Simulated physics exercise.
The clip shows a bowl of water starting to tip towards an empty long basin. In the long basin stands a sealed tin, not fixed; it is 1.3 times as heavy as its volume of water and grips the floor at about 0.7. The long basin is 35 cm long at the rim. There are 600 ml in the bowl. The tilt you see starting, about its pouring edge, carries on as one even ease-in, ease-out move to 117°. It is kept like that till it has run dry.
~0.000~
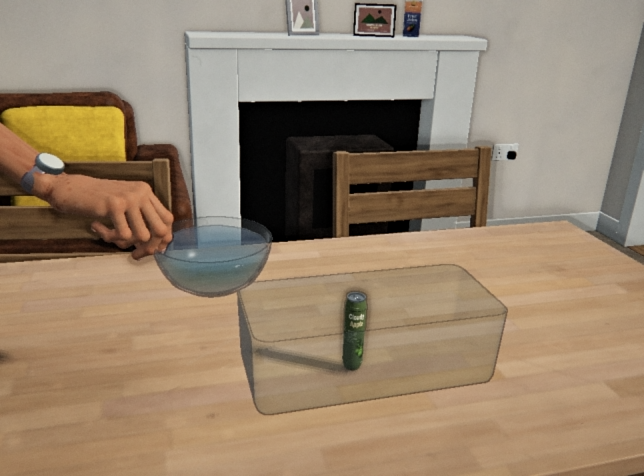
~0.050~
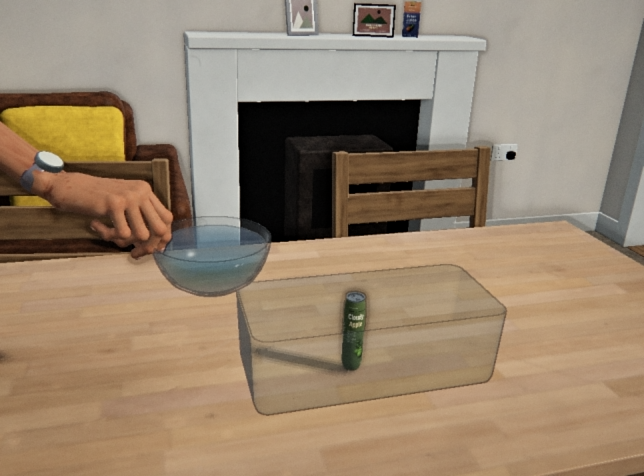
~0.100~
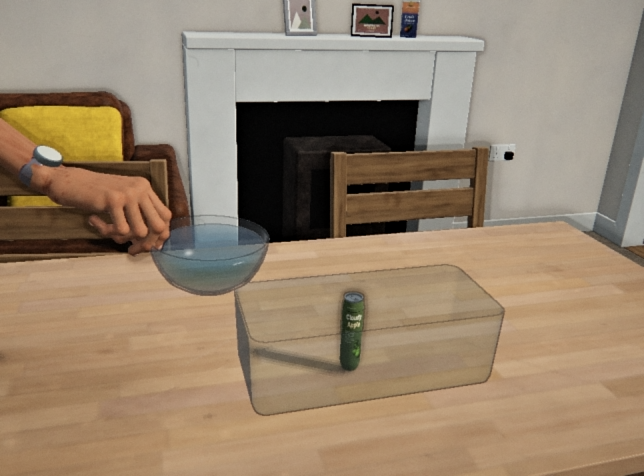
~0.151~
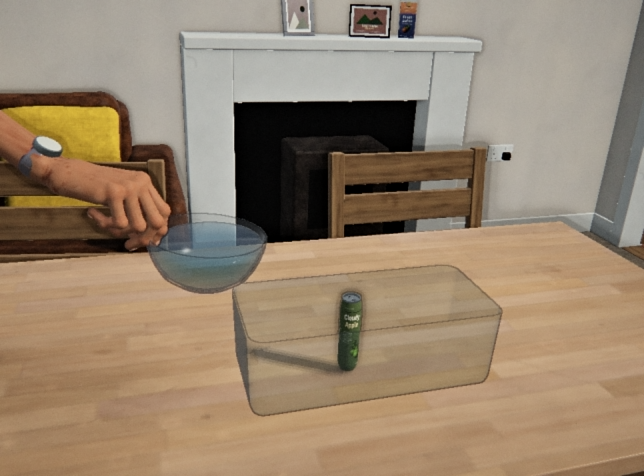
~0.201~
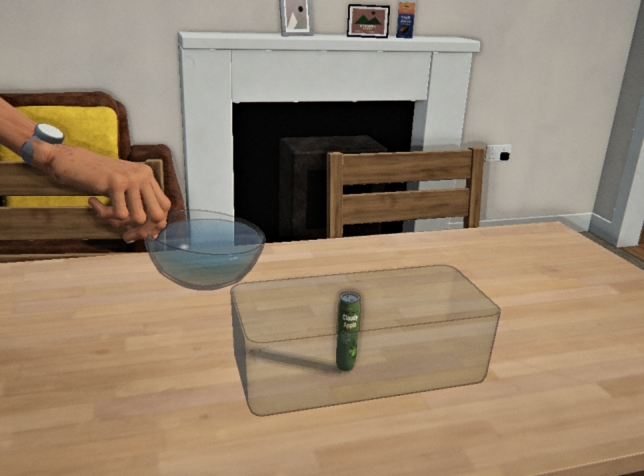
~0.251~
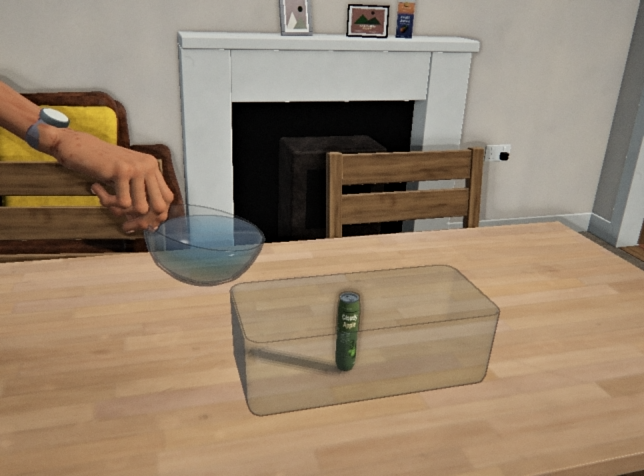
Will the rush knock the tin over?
The tin goes over.
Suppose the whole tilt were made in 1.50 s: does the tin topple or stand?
Then it keeps standing.
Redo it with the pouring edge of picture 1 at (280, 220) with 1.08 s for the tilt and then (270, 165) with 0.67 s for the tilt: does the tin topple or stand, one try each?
First it keeps standing; then it stays up.
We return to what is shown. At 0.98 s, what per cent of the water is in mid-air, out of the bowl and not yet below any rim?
About 4 per cent.
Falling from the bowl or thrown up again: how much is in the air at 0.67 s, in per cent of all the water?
About 44 per cent.
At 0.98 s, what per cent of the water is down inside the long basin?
About 96 per cent.
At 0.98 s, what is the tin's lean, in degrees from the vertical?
It is at some 15°.
After 0.67 s the tilt is 73° and 33 per cent is still to pour; the tin stands where it began.
After 0.98 s the tilt is 110° and 0 per cent is still to pour; the tin leans 14°.
After 1.31 s the tilt is 117° and 0 per cent is still to pour; the tin lies on its side.
After 1.66 s the tilt is 117° and 0 per cent is still to pour; the tin lies on its side.
In the end the tin lies on its side.
